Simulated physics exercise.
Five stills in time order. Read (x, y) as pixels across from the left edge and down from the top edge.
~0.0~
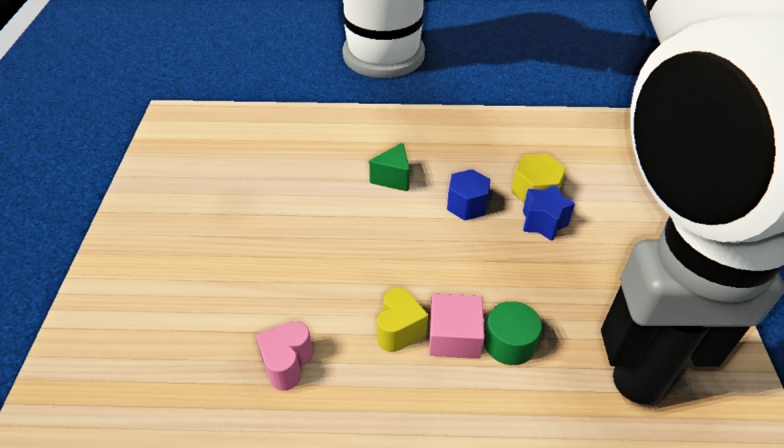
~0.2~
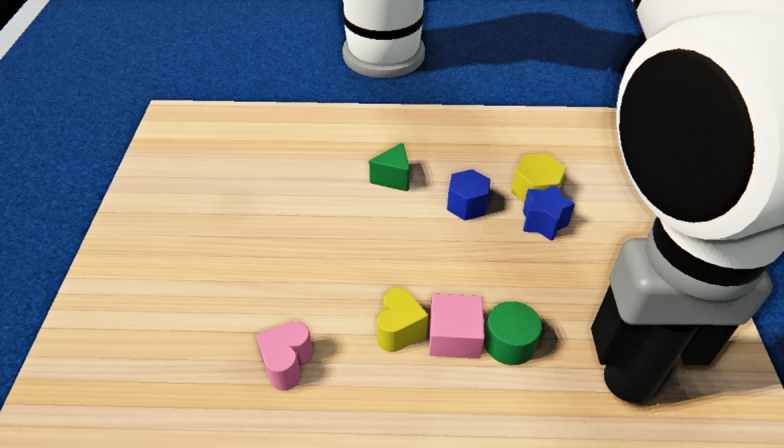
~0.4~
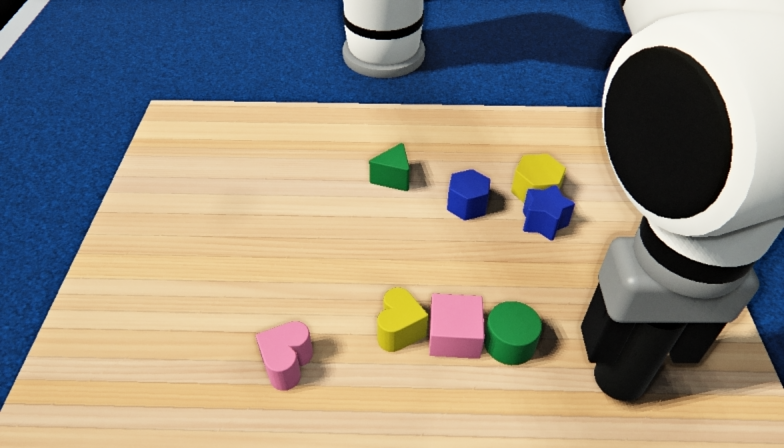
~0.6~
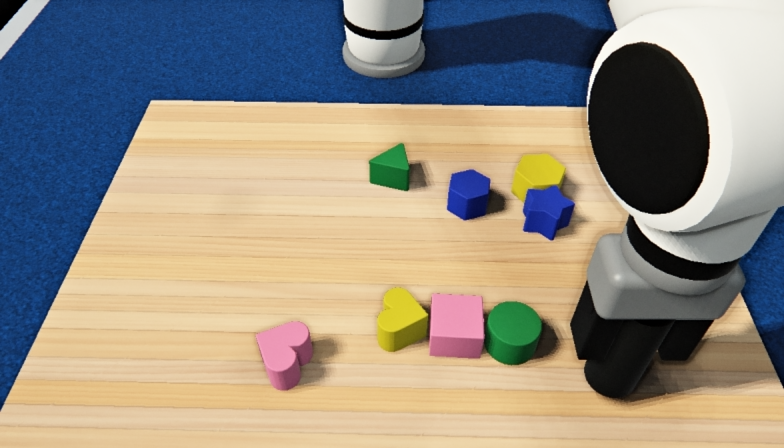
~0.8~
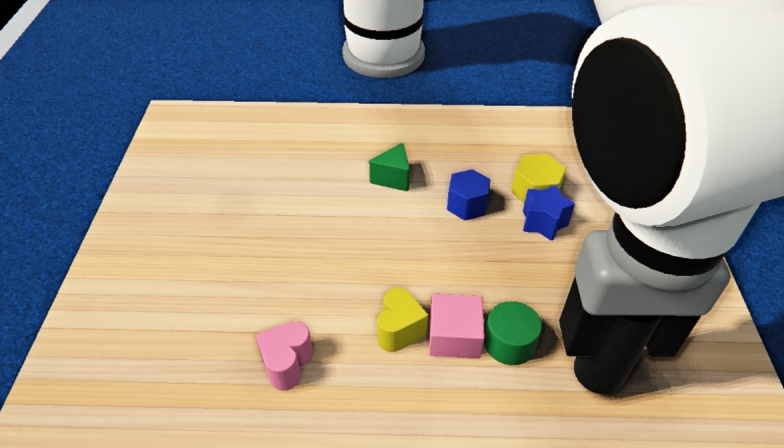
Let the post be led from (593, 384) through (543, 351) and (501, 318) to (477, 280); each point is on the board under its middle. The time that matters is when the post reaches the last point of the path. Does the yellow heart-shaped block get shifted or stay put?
That block gets shifted.
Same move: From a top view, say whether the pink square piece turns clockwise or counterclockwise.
It spins anti-clockwise.
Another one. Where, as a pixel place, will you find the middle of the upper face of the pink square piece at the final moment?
That would be at about pixel (401, 310).
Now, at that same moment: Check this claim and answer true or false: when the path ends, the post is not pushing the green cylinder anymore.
The statement is correct.
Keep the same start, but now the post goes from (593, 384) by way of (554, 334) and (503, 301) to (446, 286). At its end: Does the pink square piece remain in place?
That would be a no.
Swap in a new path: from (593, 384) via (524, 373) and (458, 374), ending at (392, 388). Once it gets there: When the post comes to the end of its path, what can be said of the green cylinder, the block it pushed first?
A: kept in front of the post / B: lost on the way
B.
The first path, step by step. One third of the way, post at (547, 340); yellow heart-shaped block at (394, 308); pink square piece at (447, 313); green cylinder at (500, 314).
Two thirds of the way, post at (502, 306); yellow heart-shaped block at (358, 308), turned 15° clockwise; pink square piece at (408, 310), turned 25° anticlockwise; green cylinder at (455, 293).
At the end, post at (478, 268); yellow heart-shaped block at (351, 310), turned 10° clockwise; pink square piece at (401, 310), turned 25° anticlockwise; blue six-sided block not moved; green cylinder at (440, 279).
